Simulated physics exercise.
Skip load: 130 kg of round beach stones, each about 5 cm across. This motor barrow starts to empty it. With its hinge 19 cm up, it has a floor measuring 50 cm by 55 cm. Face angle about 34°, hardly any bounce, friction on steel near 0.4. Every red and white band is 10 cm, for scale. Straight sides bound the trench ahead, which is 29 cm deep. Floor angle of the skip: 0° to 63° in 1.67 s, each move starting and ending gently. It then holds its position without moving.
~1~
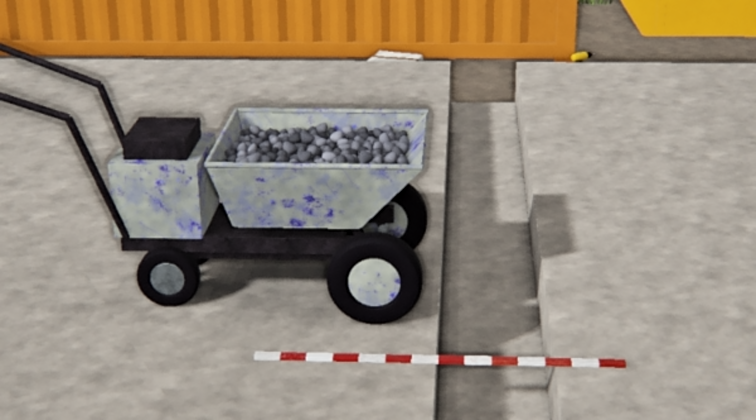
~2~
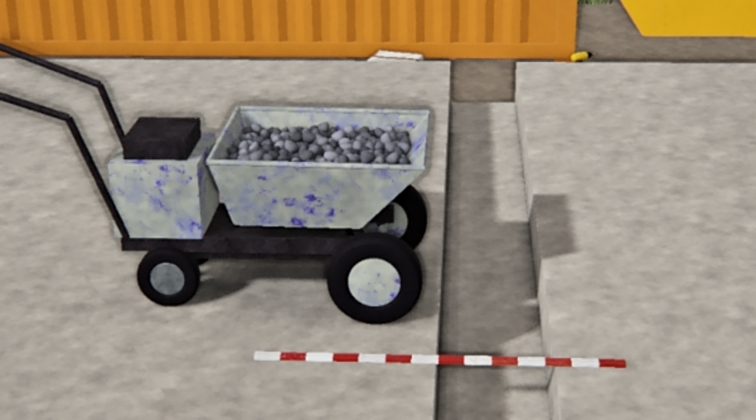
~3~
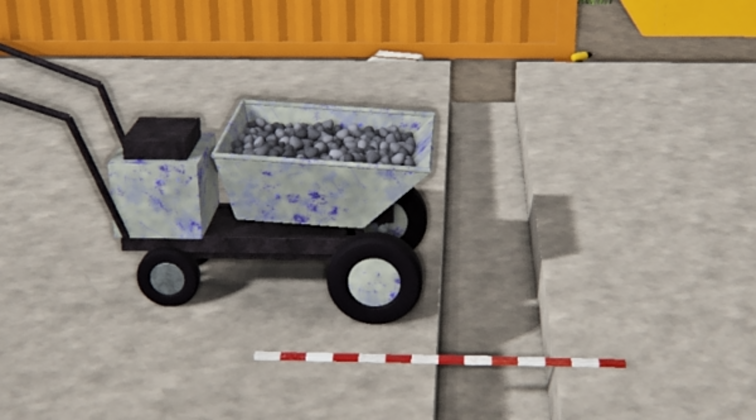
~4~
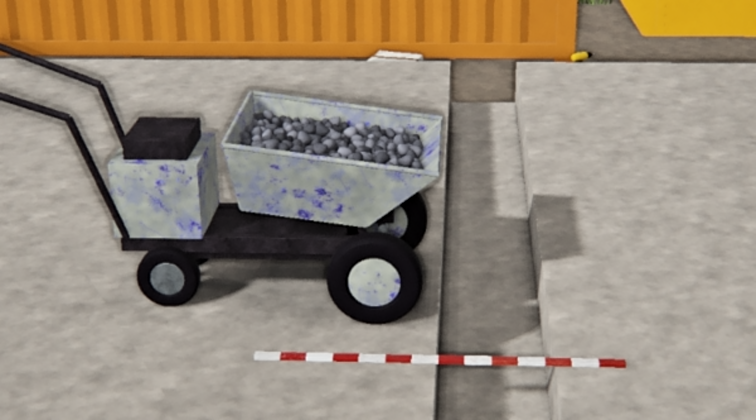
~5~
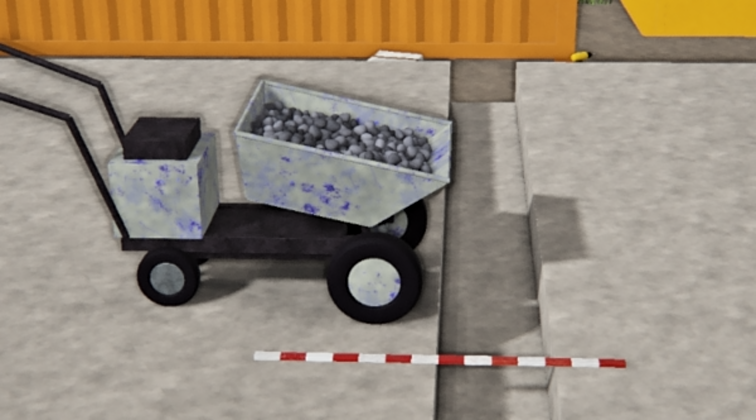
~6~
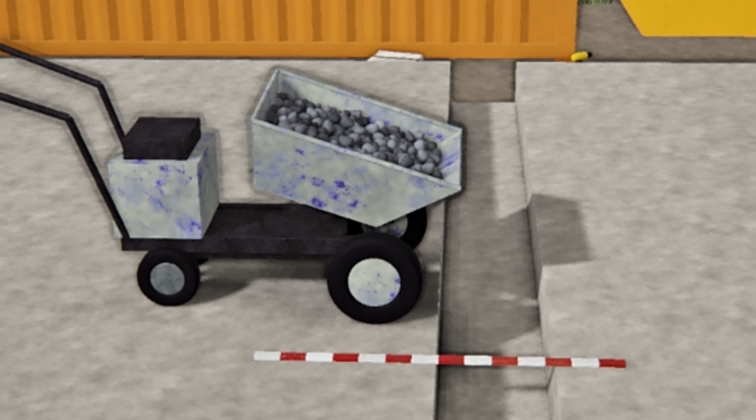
A pale, blue-blotched skip heaped with grey stones sits on a small black-framed motor barrow, seen from the side and slightly above on a concrete yard. An orange container stands behind, a yellow shape shows at upper right, and a red-and-white banded pole lies in front across a straight trench. The skip tilts gradually rightward, its left end rising most, while the barrow and camera stay still.
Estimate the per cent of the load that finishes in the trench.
Roughly 54 percent.
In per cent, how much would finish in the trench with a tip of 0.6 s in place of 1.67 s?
I'd put it at roughly 35 per cent.
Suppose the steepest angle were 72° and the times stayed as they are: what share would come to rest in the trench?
Close to 50 per cent then.
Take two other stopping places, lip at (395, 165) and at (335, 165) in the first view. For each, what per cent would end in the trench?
Around 80 and then 100 percent.
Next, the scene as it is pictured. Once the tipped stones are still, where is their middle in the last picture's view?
Their middle is at about (539, 325).
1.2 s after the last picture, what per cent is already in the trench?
Roughly 20% by that time.
Then, 0.6 s after the last picture the floor is at 53°, 100 % in the skip; the foremost stones are at (505, 217).
Then, 1.2 s after the last picture the floor is at 63°, 51 % in the skip, 20 % in the trench, 29 % past the trench; the foremost stones are at (642, 290).
Then, 1.5 s after the last picture the floor is at 63°, 24 % in the skip, 31 % in the trench, 45 % past the trench; the foremost stones are at (725, 281).
Then, 3.5 s after the last picture the floor is at 63°, 0 % in the skip, 54 % in the trench, 46 % past the trench; the foremost stones are past the picture's edge.
